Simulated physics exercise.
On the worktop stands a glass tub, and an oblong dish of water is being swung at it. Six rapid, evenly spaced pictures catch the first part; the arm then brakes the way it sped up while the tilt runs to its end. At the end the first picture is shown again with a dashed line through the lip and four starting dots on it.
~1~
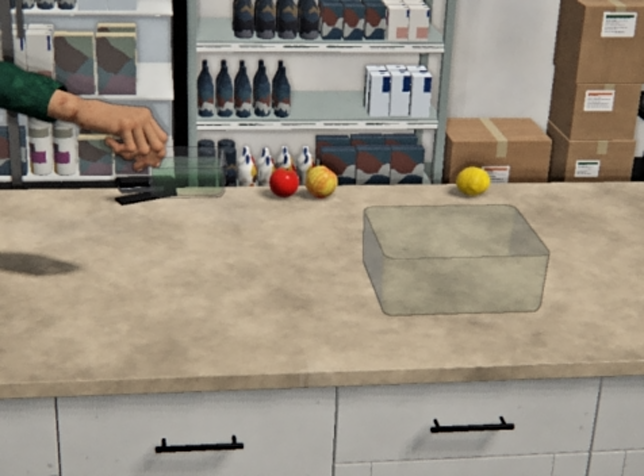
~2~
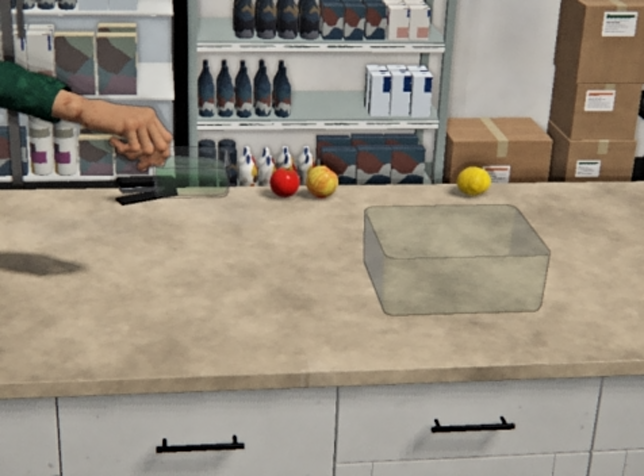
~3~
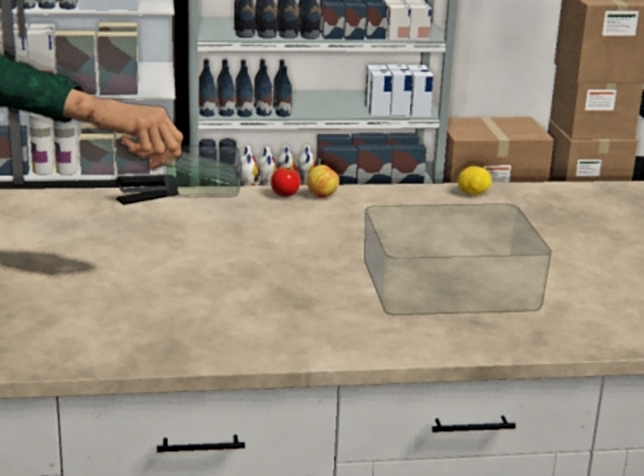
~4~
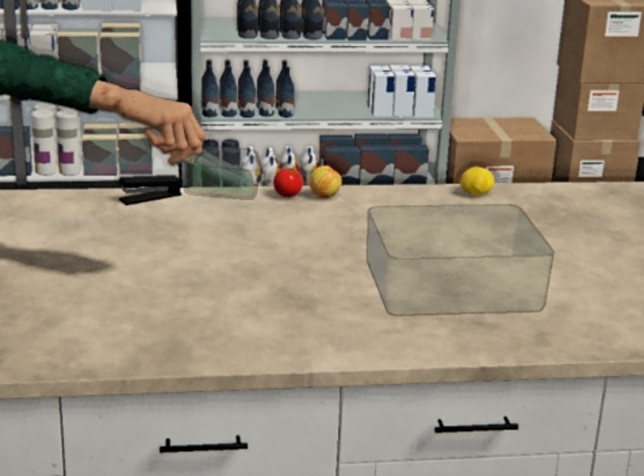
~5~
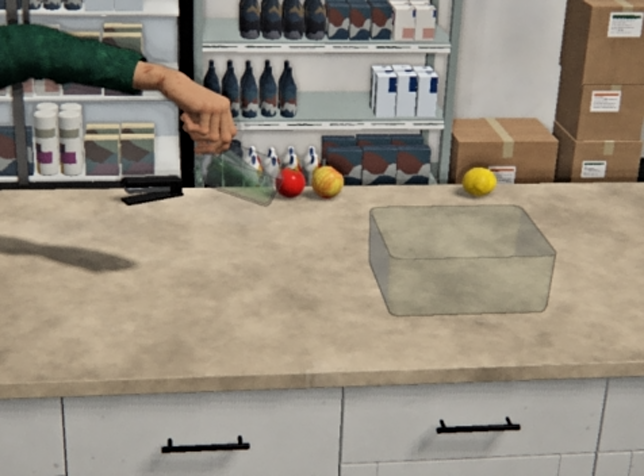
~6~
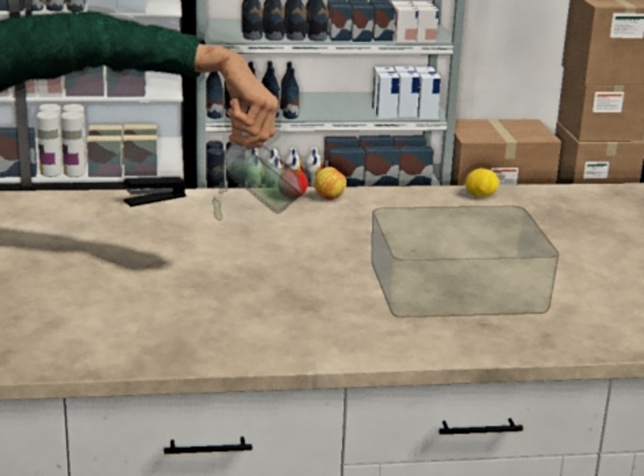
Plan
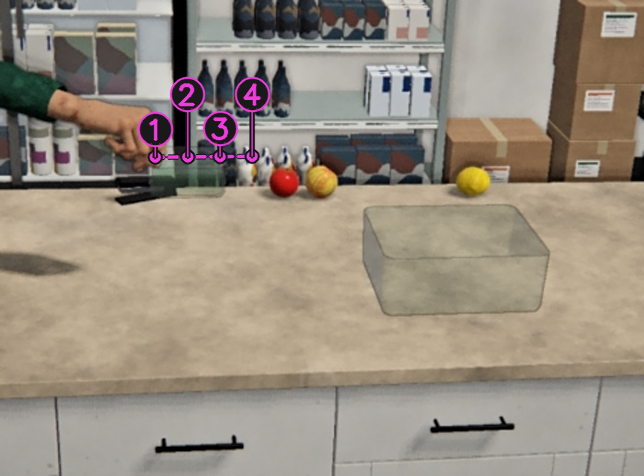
On a stone-look worktop, a green-sleeved arm moves a clear dish rightward, tilting it steeply as water trails from its left side.
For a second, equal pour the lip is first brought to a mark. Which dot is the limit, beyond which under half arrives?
4 is the one.
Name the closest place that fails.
Here it is place 3.
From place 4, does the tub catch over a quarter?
Yes.
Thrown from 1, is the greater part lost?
Yes, it does.
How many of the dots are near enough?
One of the four.
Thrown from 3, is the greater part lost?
Yes.
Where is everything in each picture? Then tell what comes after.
Upright, lip at (223, 156); tub from (381, 314) to (540, 309); nothing has left yet, in the first frame.
Upright, lip at (228, 156); nothing has left yet, in the second frame.
Upright, lip at (238, 155); water is over the rim, down to (166, 156), in the third frame.
Tipped about 6°, lip at (258, 160); water is over the rim, down to (180, 159), in the fourth frame.
Tipped about 21°, lip at (280, 169); water is over the rim, down to (198, 177), in the fifth frame.
Tipped about 42°, lip at (299, 183); water is over the rim, down to (218, 213), in the sixth frame.
In magenta, 1 at (155, 157); 2 at (187, 156); 3 at (220, 156); 4 at (252, 156).
Choosing 1, about 0 % lands in the tub, 100 % falls short.
Choosing 2, about 0 % lands in the tub, 98 % falls short.
Choosing 3, about 16 % lands in the tub, 80 % falls short and 4 % goes beside or beyond.
Choosing 4, about 67 % lands in the tub, 26 % falls short and 7 % goes beside or beyond.
